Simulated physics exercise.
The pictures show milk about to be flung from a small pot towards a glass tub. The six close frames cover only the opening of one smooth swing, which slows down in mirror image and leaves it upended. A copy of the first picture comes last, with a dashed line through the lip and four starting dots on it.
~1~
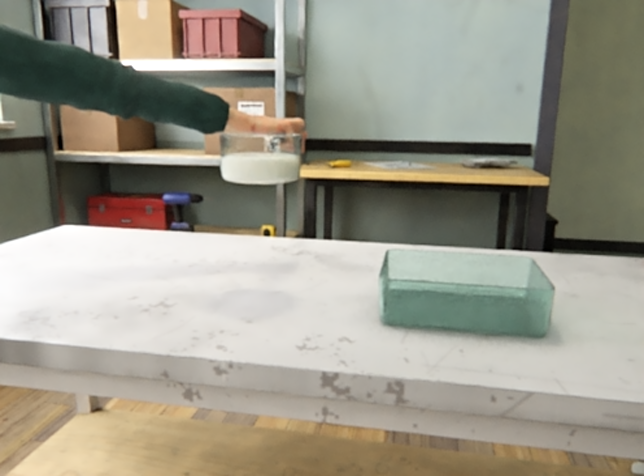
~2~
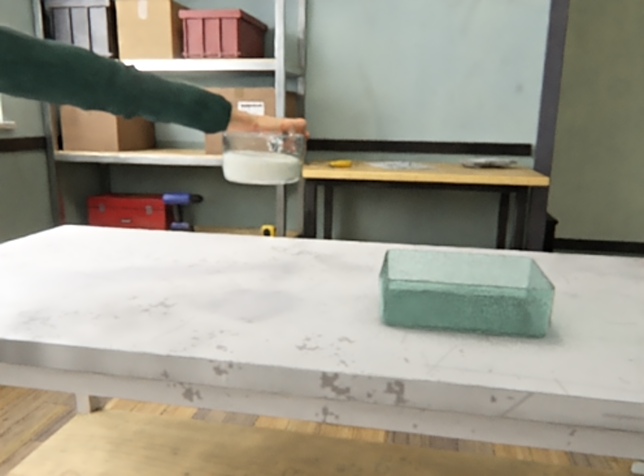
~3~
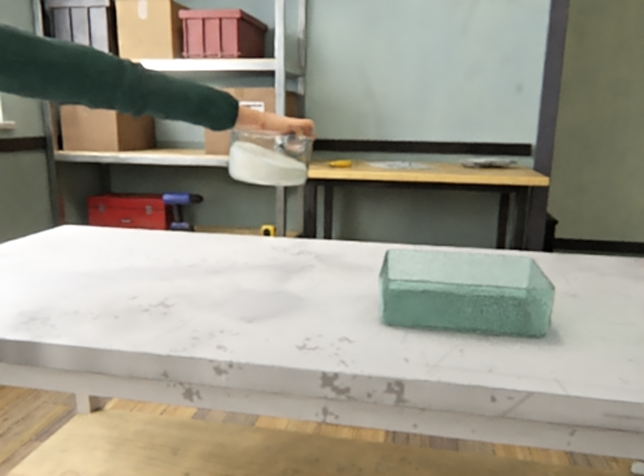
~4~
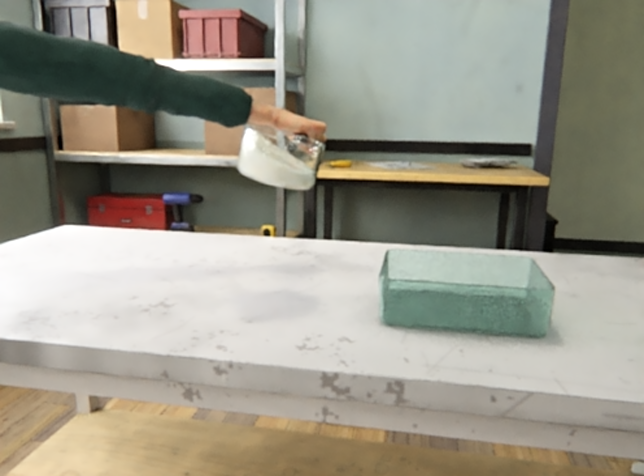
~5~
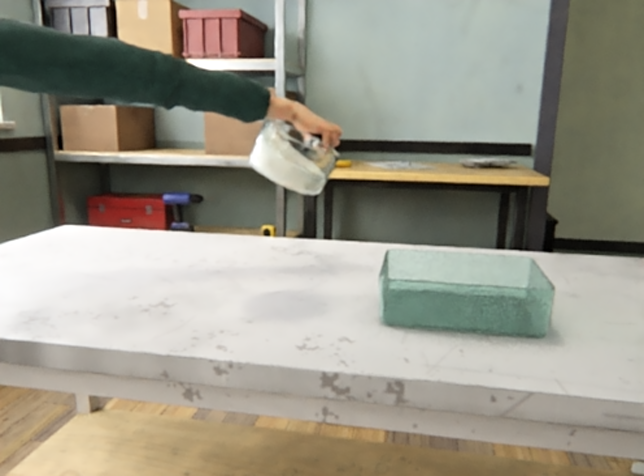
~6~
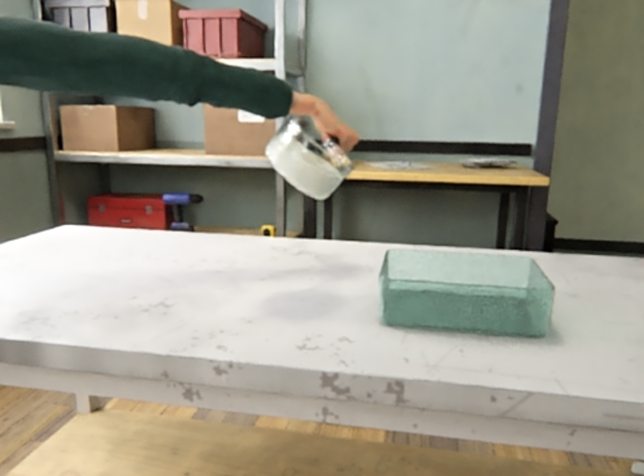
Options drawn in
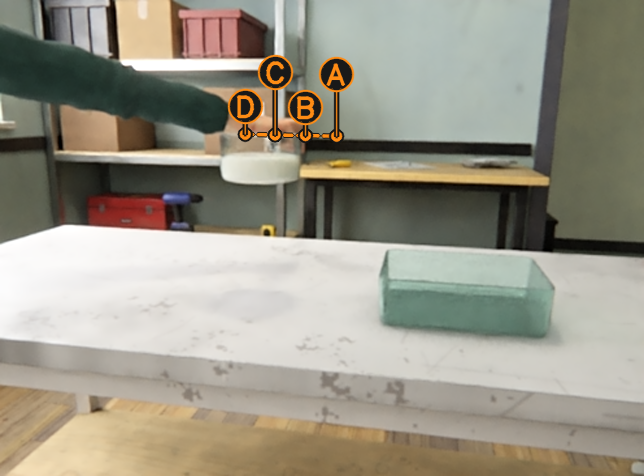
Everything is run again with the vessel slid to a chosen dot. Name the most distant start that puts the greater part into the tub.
Take D.
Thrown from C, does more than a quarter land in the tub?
Yes, clearly.
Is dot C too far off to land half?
No.
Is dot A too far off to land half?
No, that is safe.
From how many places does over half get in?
All of them.
In orange, A at (336, 136); B at (305, 135); C at (275, 134); D at (245, 134).
For dot A, about 81 % lands in the tub, 11 % falls short and 7 % goes beside or beyond.
For dot B, about 65 % lands in the tub, 8 % falls short and 27 % goes beside or beyond.
For dot C, about 67 % lands in the tub, 6 % falls short and 27 % goes beside or beyond.
For dot D, about 63 % lands in the tub, 20 % falls short and 18 % goes beside or beyond.
